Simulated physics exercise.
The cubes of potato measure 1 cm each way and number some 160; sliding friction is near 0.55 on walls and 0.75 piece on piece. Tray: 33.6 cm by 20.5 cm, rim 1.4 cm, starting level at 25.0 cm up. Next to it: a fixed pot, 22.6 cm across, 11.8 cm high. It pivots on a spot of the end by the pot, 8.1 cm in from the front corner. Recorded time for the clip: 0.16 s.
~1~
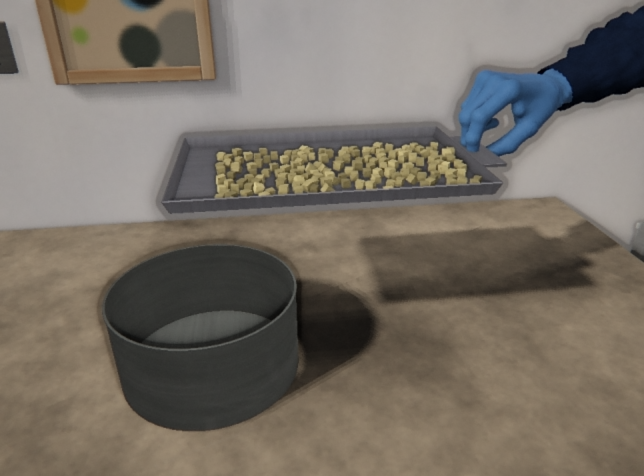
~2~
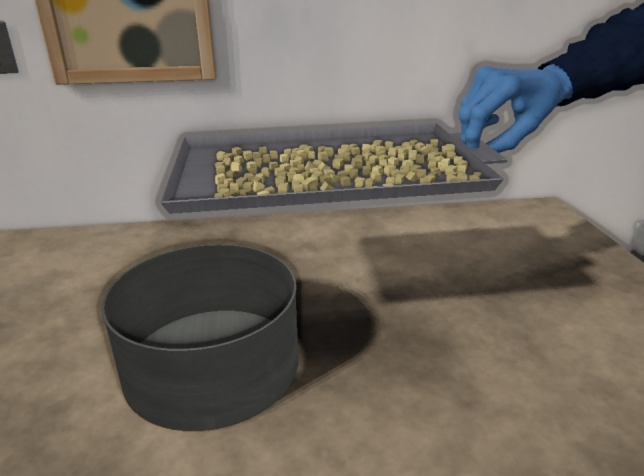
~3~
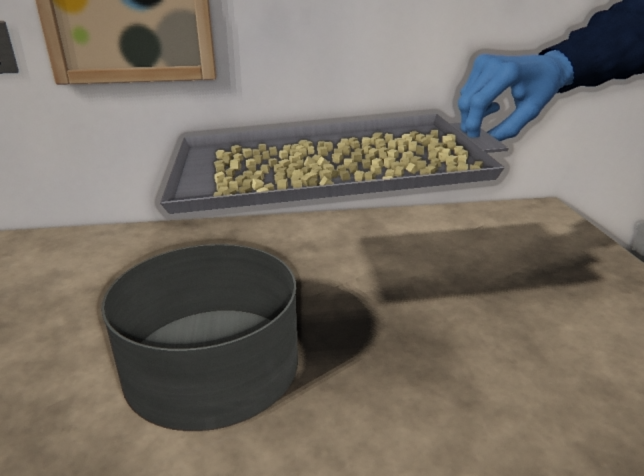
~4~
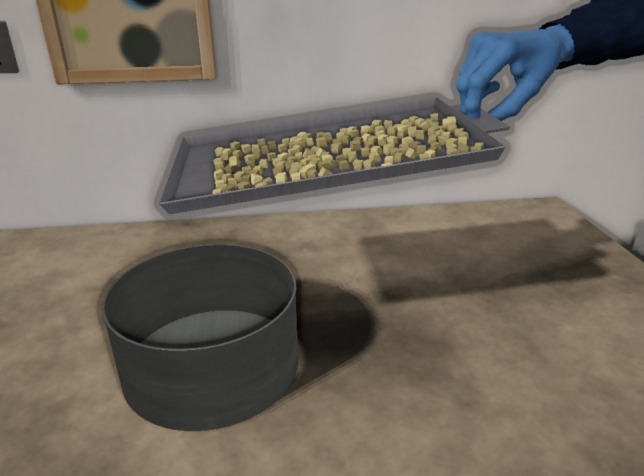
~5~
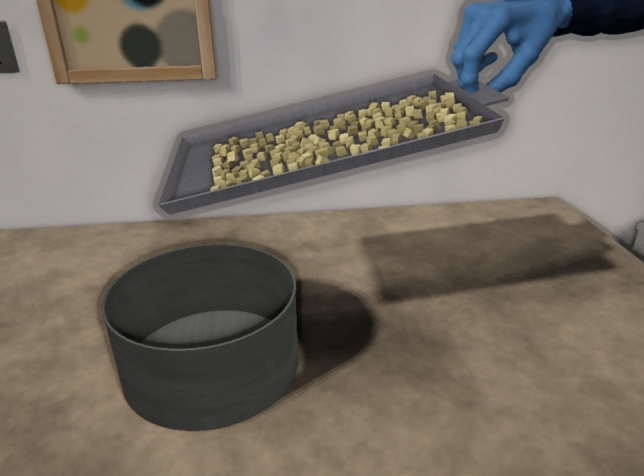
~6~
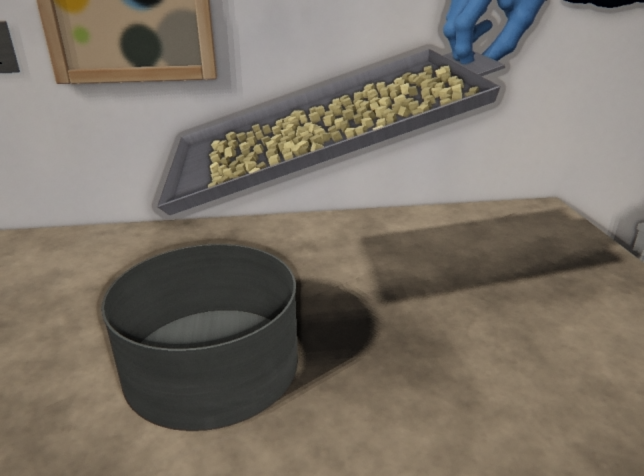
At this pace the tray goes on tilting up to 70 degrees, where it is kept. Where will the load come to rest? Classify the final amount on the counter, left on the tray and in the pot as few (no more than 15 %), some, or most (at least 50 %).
Counter: Most. Tray: Few. Pot: Some.
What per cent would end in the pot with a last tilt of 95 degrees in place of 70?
You'd end up with some 35 % in the pot.
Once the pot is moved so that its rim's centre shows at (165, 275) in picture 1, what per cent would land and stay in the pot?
About 70 per cent.
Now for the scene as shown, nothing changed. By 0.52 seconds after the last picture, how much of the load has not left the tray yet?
10%, roughly.
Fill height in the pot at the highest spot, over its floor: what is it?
1.5 cm.
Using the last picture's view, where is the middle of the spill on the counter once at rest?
Around (11, 376).
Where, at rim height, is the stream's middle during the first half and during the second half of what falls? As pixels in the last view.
At roughly (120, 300) first, later on at (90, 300).
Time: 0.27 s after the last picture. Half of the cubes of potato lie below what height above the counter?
I'd put it near 38 cm.
Then, 0.16 s after the last picture, tilt 45 degrees; the tray holds 100 %, the pot 0 %.
Then, 0.27 s after the last picture, tilt 63 degrees; the tray holds 100 %, the pot 0 %.
Then, 0.52 s after the last picture, tilt 70 degrees; the tray holds 10 %, the pot 25 %.
In the end, counter 60 %, tray 5 %, pot 35 %.
